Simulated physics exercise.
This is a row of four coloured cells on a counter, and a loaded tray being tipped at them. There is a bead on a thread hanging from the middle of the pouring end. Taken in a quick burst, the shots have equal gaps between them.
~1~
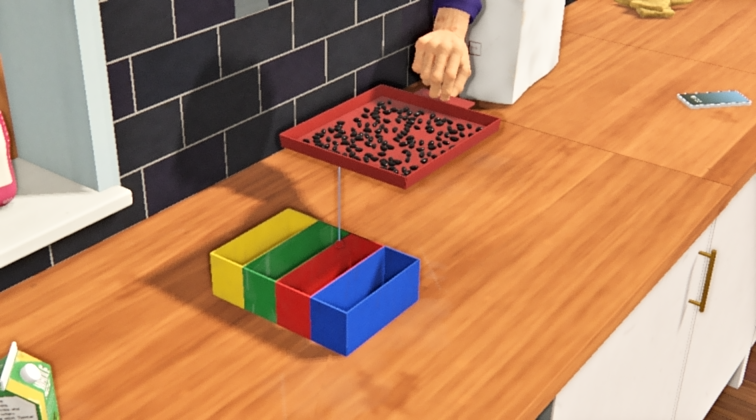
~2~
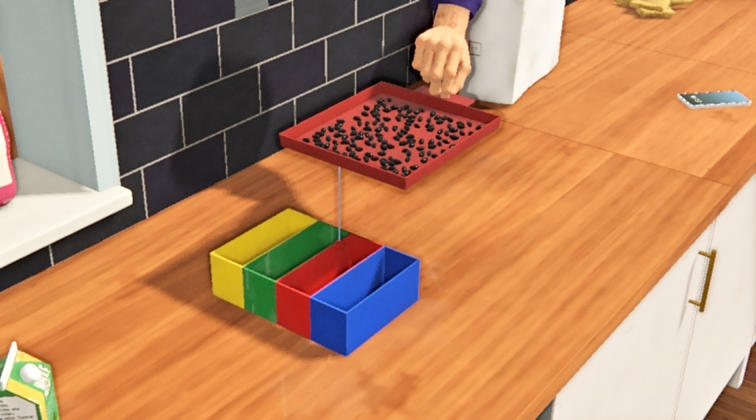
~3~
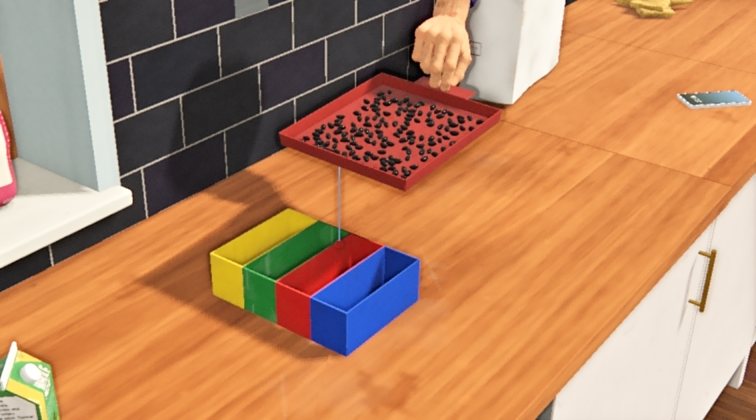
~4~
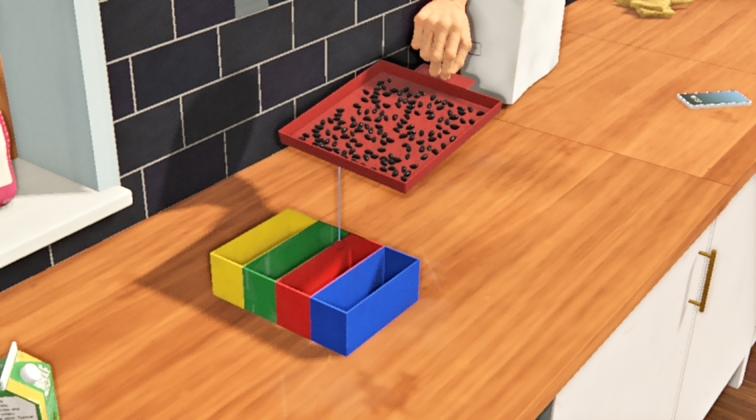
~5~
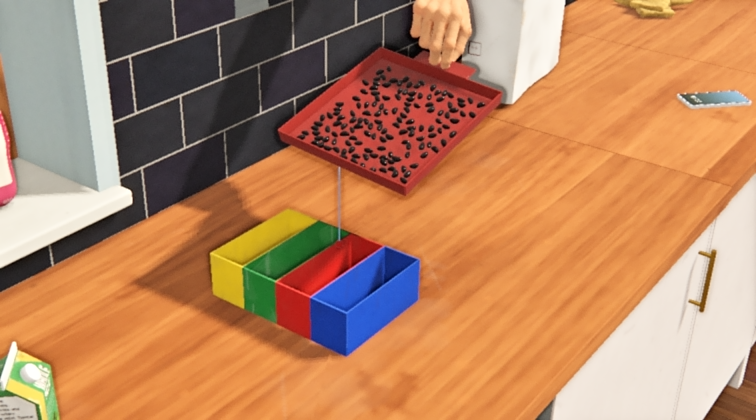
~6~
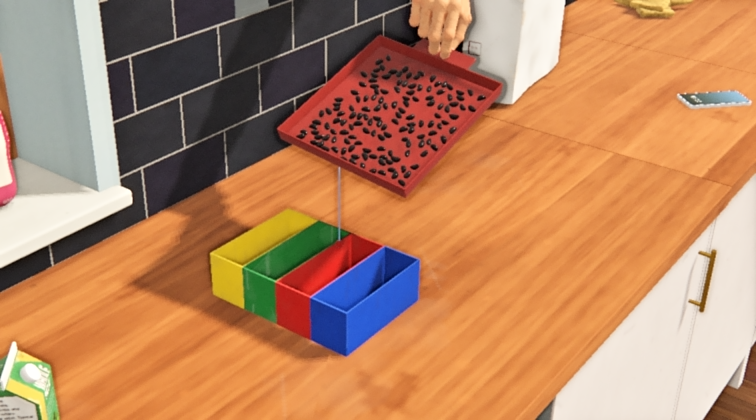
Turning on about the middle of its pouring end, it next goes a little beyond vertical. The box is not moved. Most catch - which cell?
Cell: Blue.
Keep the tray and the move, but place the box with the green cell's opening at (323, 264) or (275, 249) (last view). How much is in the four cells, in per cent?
Result: 100 % and 40 %.
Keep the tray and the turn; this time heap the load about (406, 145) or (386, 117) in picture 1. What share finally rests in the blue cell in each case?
Around 60 then around 50 per cent.
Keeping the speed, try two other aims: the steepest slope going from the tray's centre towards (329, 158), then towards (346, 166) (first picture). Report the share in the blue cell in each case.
Lab note: Try 1 = 10 %, try 2 = 30 %.
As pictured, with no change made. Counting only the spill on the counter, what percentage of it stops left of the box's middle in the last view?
I'd put it at close to 0 per cent.
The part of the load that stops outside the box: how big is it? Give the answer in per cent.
Some 30 percent of the load.
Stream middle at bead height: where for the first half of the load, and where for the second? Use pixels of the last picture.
Starting near (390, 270), moving on to near (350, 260).
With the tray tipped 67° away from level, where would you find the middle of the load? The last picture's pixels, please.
Roughly (377, 155).
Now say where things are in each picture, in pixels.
Corners of the pouring end near (282, 134) and (406, 176), level; middle of the load near (379, 137), black beans; bead on its thread near (339, 244); yellow cell near (228, 277); green cell near (260, 291); red cell near (293, 307); blue cell near (329, 323), in the first picture.
Corners of the pouring end near (282, 134) and (406, 177), level; middle of the load near (379, 136), in the second picture.
Corners of the pouring end near (281, 133) and (405, 179), tipped barely, lowest at the right corner; middle of the load near (379, 132), in the third picture.
Corners of the pouring end near (281, 131) and (405, 182), tipped a little, lowest at the right corner; middle of the load near (378, 127), in the fourth picture.
Corners of the pouring end near (280, 130) and (405, 185), tipped clearly, lowest at the right corner; middle of the load near (378, 122), in the fifth picture.
Corners of the pouring end near (279, 129) and (405, 188), tipped clearly, lowest at the right corner; middle of the load near (379, 124); yellow cell near (228, 277); green cell near (260, 291); red cell near (293, 307); blue cell near (329, 323), in the sixth picture.
Shortly afterwards, tray tipped steeply; all but a few on the tray; only a few falling or outside the box.
Next, tray tipped past a quarter turn; near two thirds on the tray; a little in the blue cell; only a few in the red cell; a little falling or outside the box.
Some moments later, tray tipped past a quarter turn; near half in the blue cell; near a quarter in the red cell; only a few in the green cell; near a quarter falling or outside the box.
In the end, tray tipped past a quarter turn; near half in the blue cell; near a quarter in the red cell; only a few in the green cell; none at all in the yellow cell; near a quarter outside the box.
